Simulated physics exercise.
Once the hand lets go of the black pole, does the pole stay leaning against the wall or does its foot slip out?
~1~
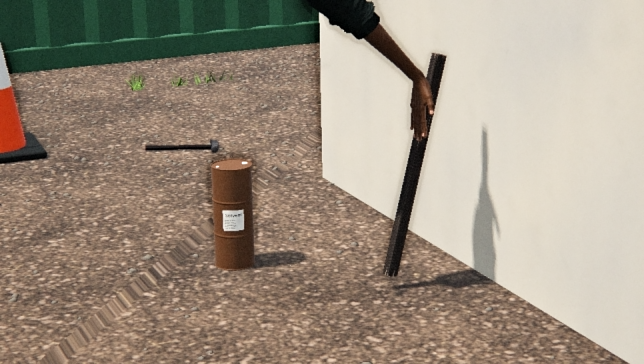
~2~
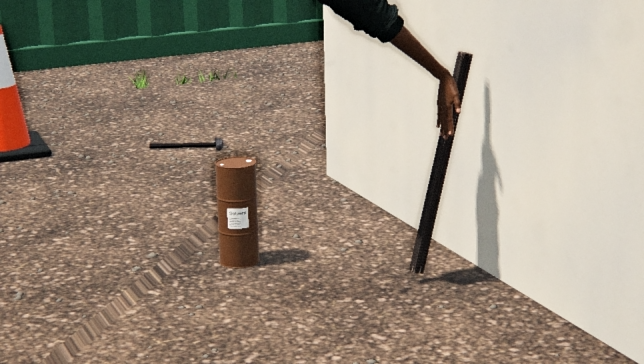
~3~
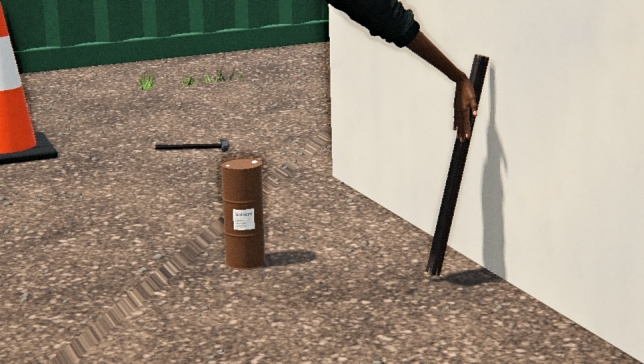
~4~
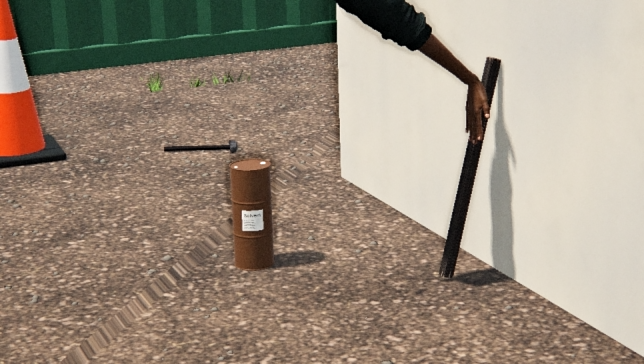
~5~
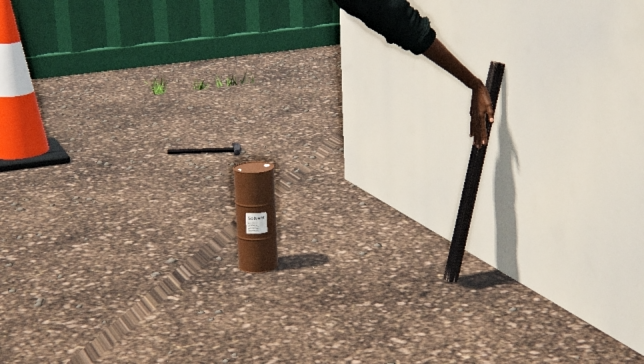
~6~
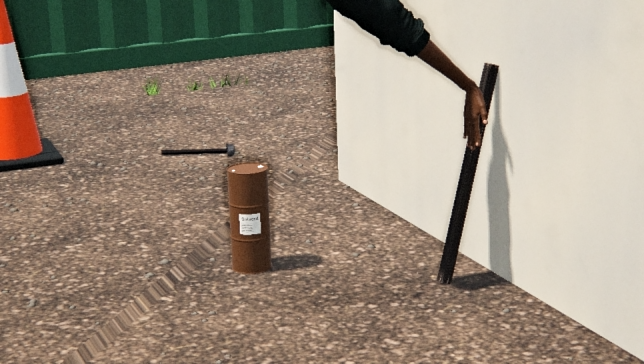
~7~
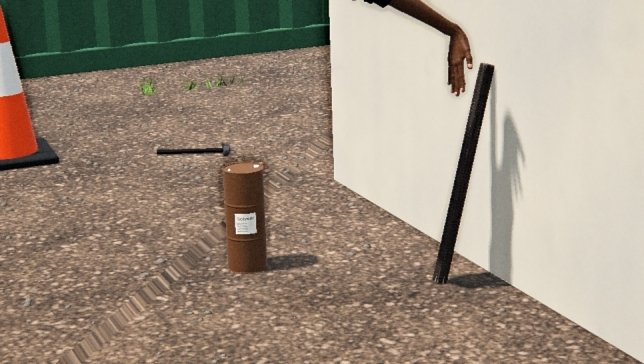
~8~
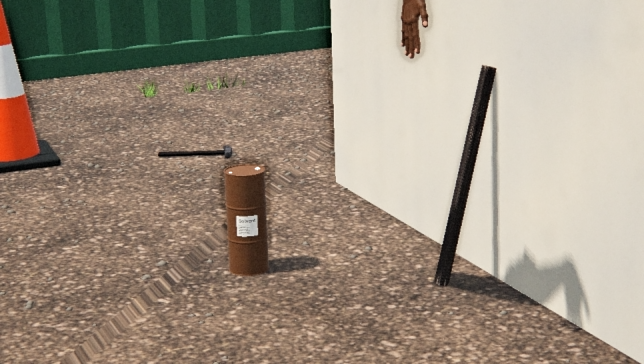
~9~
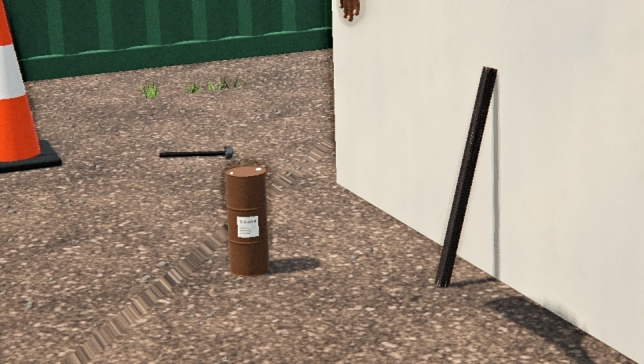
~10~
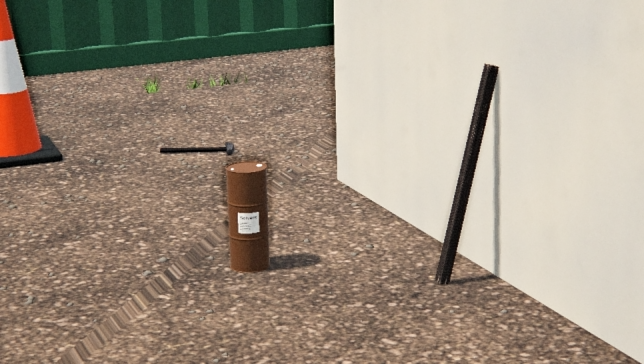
The pole stays leaning against the wall after the hand lets go.
